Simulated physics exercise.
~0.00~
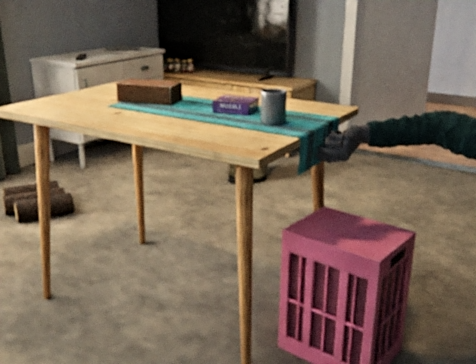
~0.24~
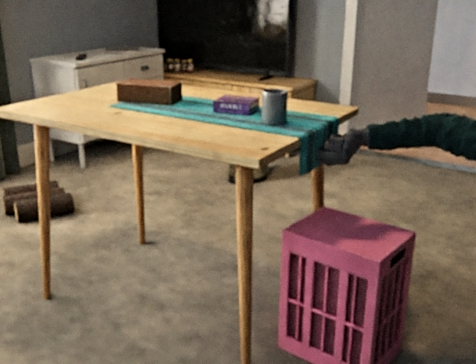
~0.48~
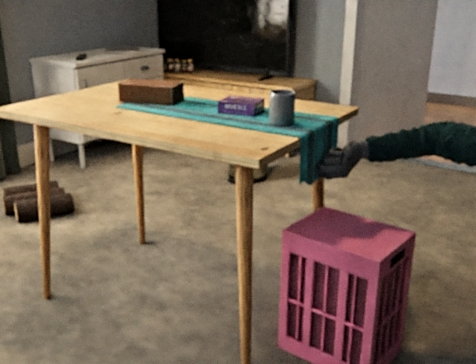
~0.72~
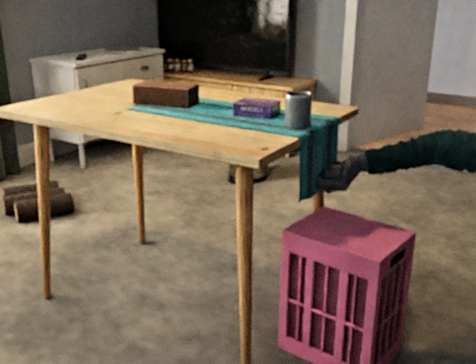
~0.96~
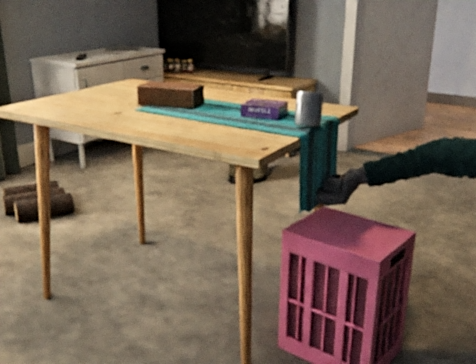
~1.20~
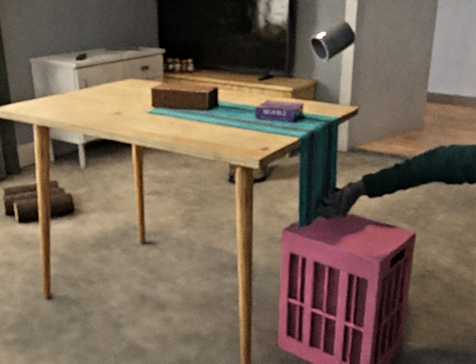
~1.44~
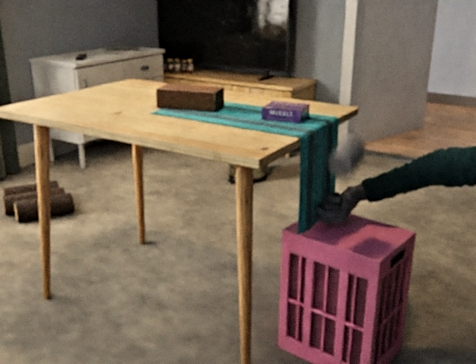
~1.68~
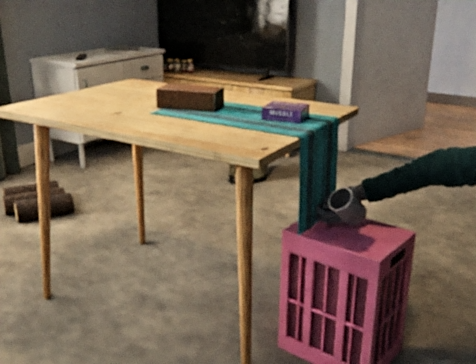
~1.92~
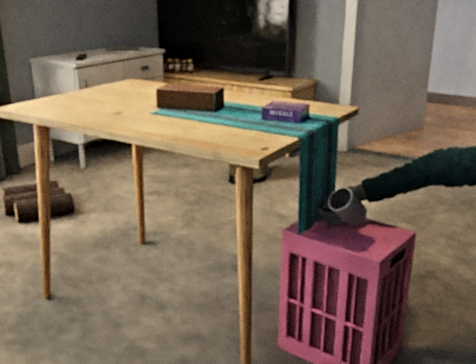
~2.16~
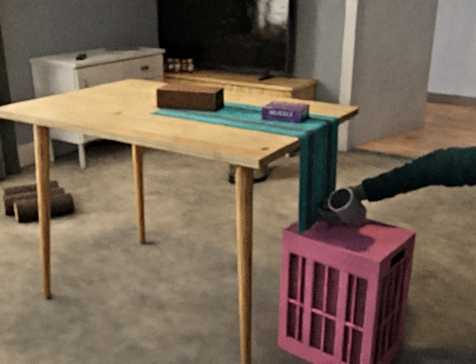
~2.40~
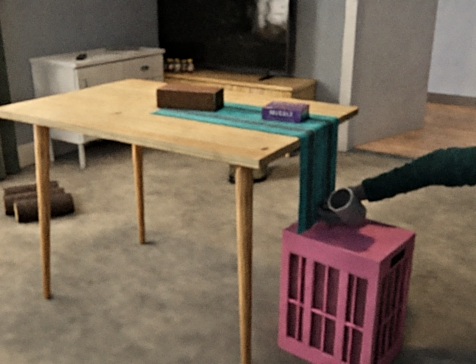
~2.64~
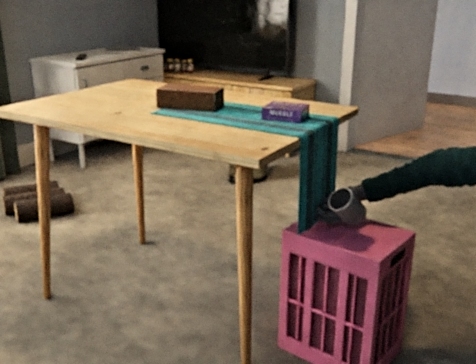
Turquoise tablecloth being pulled down by a hand, carrying brick and purple packet along as grey mug tips off onto pink crate.
